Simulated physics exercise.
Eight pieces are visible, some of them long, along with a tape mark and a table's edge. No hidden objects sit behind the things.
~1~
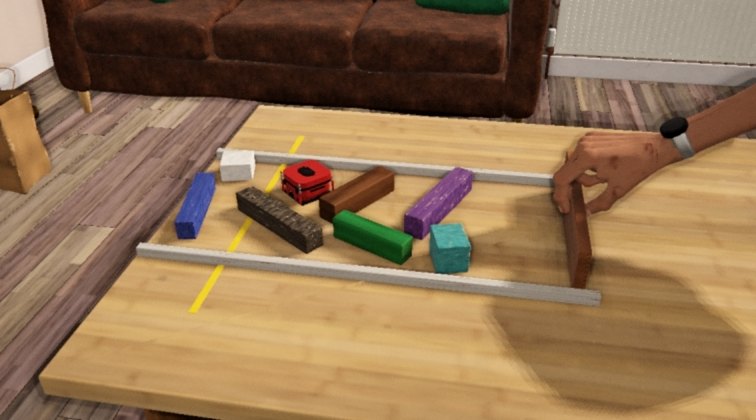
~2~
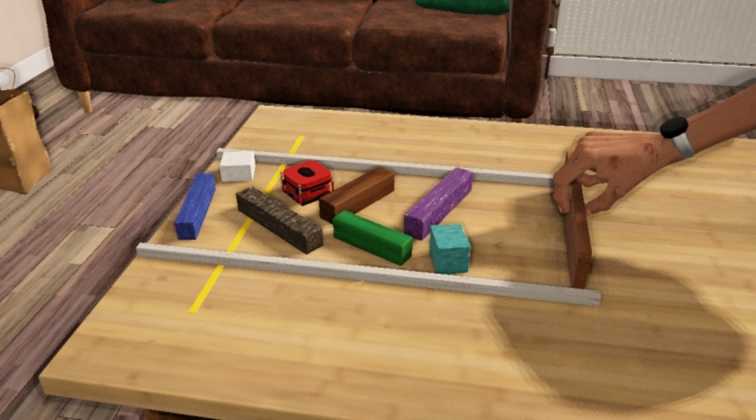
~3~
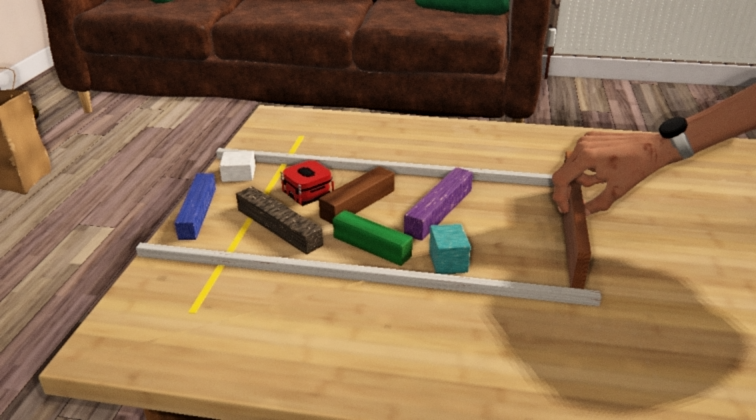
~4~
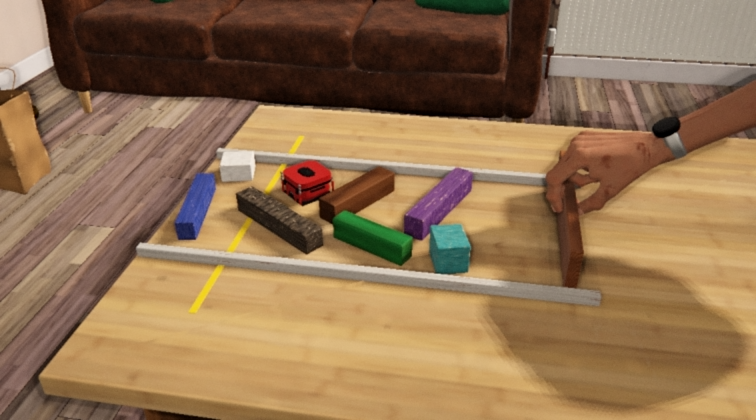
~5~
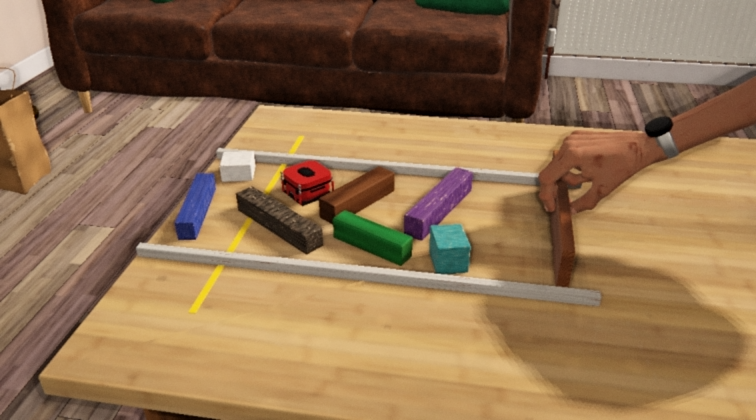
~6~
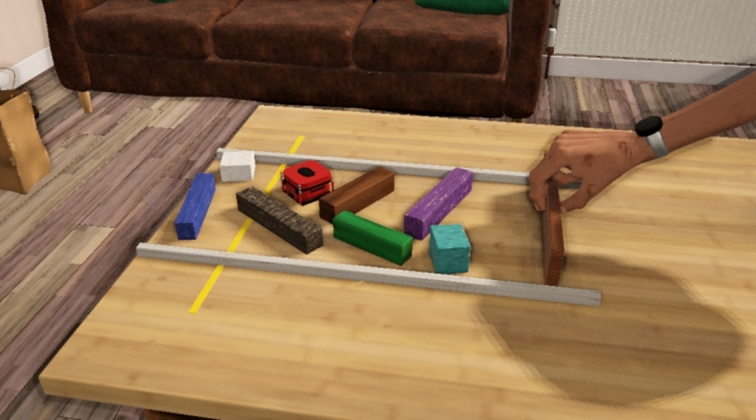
In a living room with a brown leather sofa behind, a light wooden table is seen from above at an angle by a still camera. Between two pale rails lie blue, white, black, red, brown, green, purple and turquoise pieces, with yellow tape crossing near the left. At right, a hand wearing a dark watch holds a brown board upright, then slides it slightly left while the pieces stay still.
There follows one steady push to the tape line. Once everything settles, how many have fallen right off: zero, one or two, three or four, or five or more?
The count of pieces that drop is one or two, then.
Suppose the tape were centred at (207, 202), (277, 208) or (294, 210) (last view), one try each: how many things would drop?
Result per try: 6; 0; 0.
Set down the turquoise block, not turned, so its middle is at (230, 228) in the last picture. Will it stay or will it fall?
Lab note: It does not drop.
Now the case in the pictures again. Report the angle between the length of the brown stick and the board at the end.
Misalignment: Close to 0°.
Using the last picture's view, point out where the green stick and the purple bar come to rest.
Final positions: Near (200, 206); near (255, 186).
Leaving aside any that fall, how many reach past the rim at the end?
It would come to 2.
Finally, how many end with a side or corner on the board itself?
Number: 2.
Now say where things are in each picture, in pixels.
Blue bar (197, 205); white block (238, 166); black bar (278, 218); board (574, 216); tape (258, 207), in the first picture.
White block (238, 166); purple bar (440, 202), in the second picture.
Black bar (278, 219); turquoise block (449, 249), in the third picture.
Blue bar (197, 205); red case (308, 183), in the fourth picture.
White block (238, 166); green stick (372, 237), in the fifth picture.
Blue bar (197, 205); white block (238, 166); black bar (278, 219); board (550, 213); tape (258, 207), in the sixth picture.
A little later, none off yet; blue bar at rest near (197, 205); white block at rest near (238, 166); black bar at rest near (278, 219).
When it is over, the number that fall off is one or two; down, white block and blue bar.
